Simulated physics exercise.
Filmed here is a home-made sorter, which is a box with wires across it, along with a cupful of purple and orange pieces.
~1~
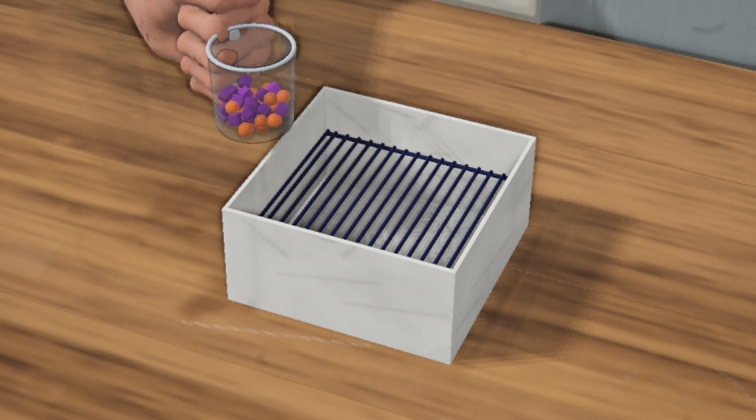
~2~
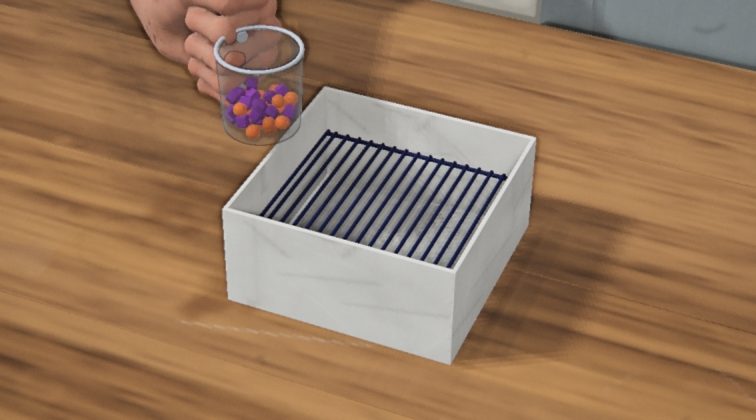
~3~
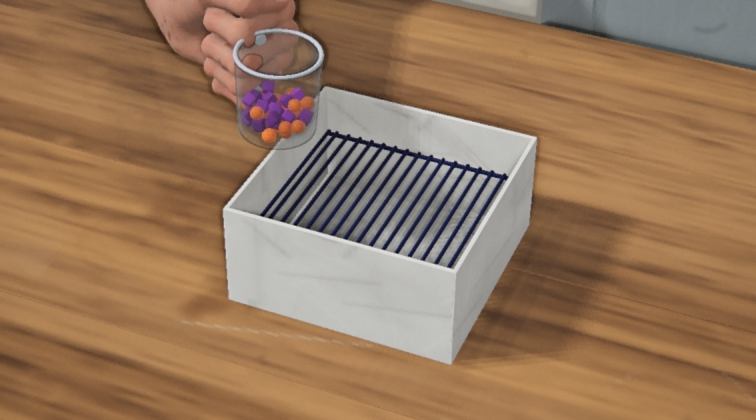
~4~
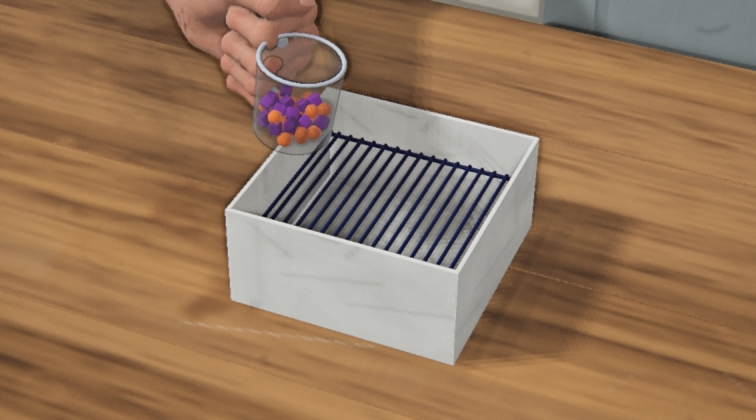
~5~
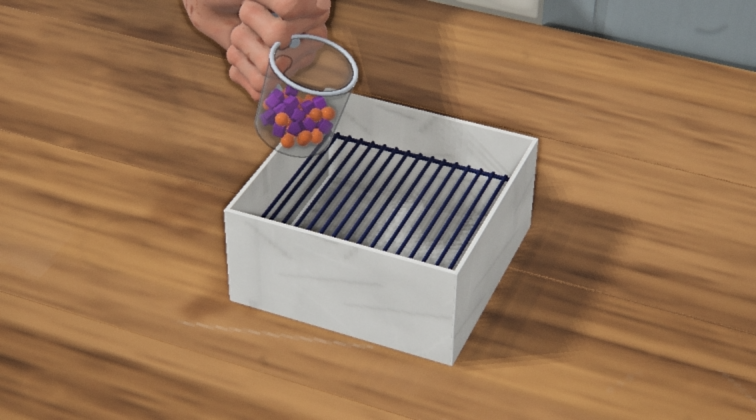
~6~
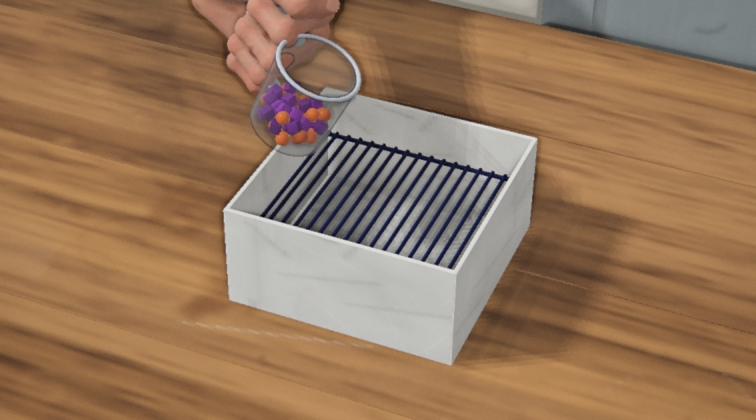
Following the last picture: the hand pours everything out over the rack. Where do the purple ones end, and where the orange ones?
Purple: Kept up; orange: Kept up.
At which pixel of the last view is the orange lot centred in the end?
Settled position: Approx. (361, 202).
Then, 0.43 s after the last picture, purple ones, all in the cup; orange ones, all in the cup.
Then, 0.80 s after the last picture, purple ones, nearly all in the cup, a small part on or over the wires; orange ones, all in the cup.
Then, 1.12 s after the last picture, purple ones, all on or over the wires; orange ones, all on or over the wires.
At rest, purple ones, all on the wires, none under the rack; orange ones, all on the wires, none under the rack.
